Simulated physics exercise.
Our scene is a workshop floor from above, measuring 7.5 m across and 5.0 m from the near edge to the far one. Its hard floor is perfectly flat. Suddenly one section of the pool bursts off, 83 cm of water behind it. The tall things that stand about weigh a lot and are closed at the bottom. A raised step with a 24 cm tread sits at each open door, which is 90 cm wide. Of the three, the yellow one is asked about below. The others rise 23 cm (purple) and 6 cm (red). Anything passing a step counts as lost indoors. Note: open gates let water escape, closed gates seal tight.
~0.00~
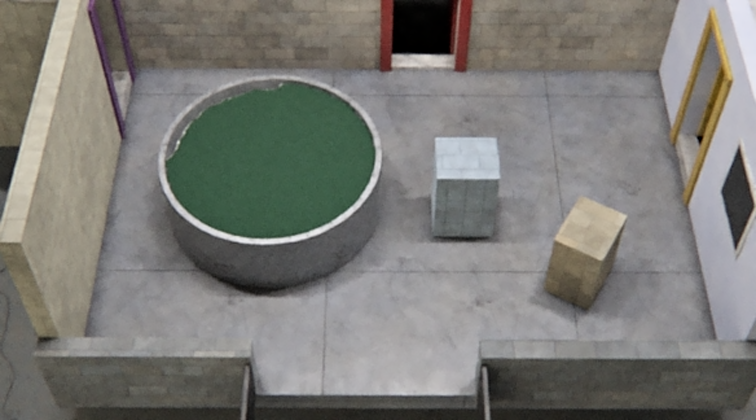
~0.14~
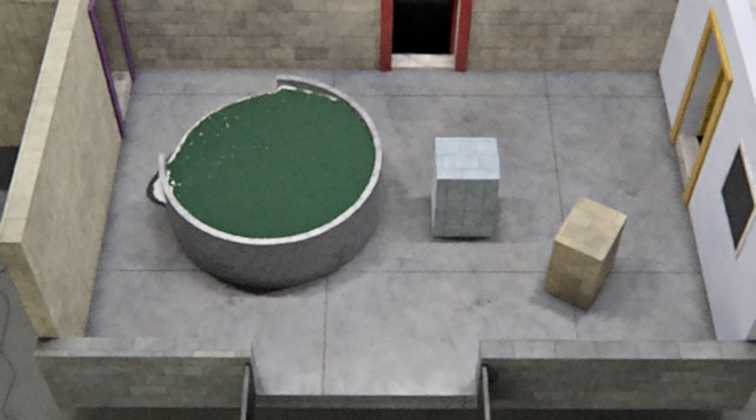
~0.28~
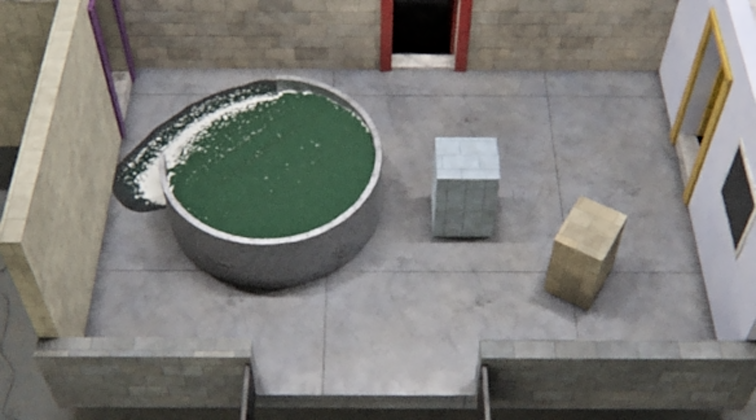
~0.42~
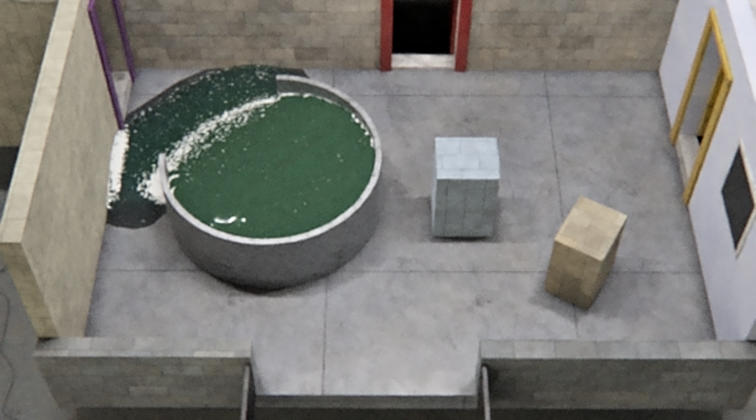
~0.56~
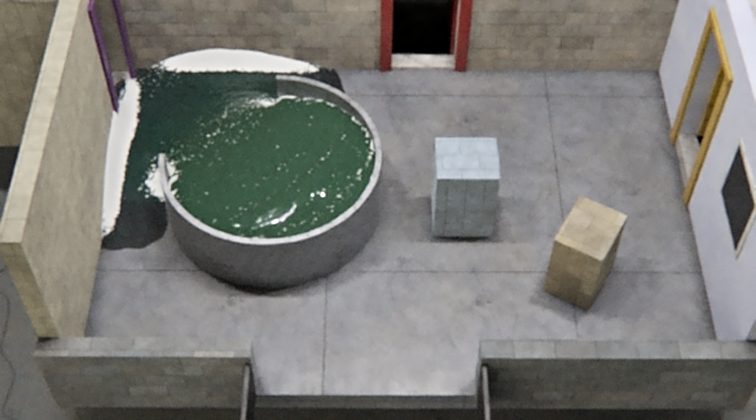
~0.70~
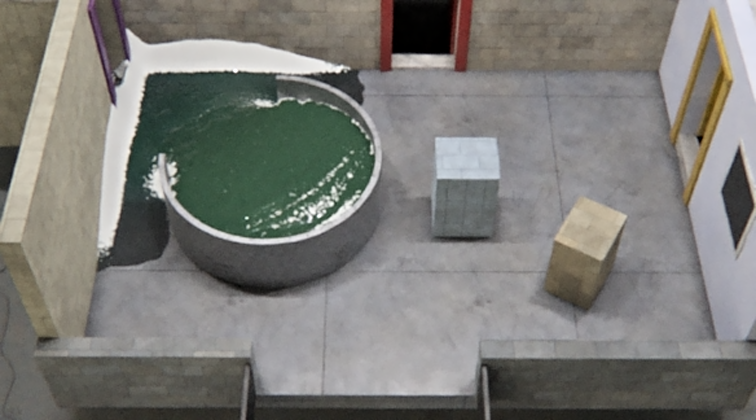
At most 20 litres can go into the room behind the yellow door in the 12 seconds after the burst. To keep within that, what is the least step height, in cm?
Some 16 cm.
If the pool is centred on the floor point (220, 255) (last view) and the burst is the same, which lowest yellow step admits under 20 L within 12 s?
About 21 cm.
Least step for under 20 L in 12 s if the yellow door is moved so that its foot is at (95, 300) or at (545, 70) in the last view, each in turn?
In turn: About 10.5 cm, about 8.5 cm.
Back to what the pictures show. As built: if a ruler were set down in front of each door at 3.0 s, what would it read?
Purple door 38 cm, red door 9 cm, yellow door 0 cm.
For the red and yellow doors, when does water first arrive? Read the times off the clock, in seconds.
Red: 1.1 s; yellow: 3.6 s.
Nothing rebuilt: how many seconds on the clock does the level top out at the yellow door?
Approximately 3.8 s.
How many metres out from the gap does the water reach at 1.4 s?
Roughly 3.8 m from the gap.
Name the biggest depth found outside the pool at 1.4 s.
Close to 73 centimetres.
After 1.4 s water covers 25 % of the floor, deepest (73 cm) near (135, 74); it has not reached the yellow door.
After 3.0 s water covers 55 % of the floor, deepest (38 cm) near (126, 121); it has not reached the yellow door.
After 12.0 s water covers 100 % of the floor, deepest (16 cm) near (653, 77); 10 cm at the yellow door, 1 litre in over its 22 cm step.
At the yellow door as built, the water arrived by 3.6 s and peaked near 25 cm at 3.8 s.
Run again over the same 12 s with other heights there, 37 litres in over 13.5 cm, 9 litres over 18 cm. The limit of 20 litres is kept from about 16 cm up.
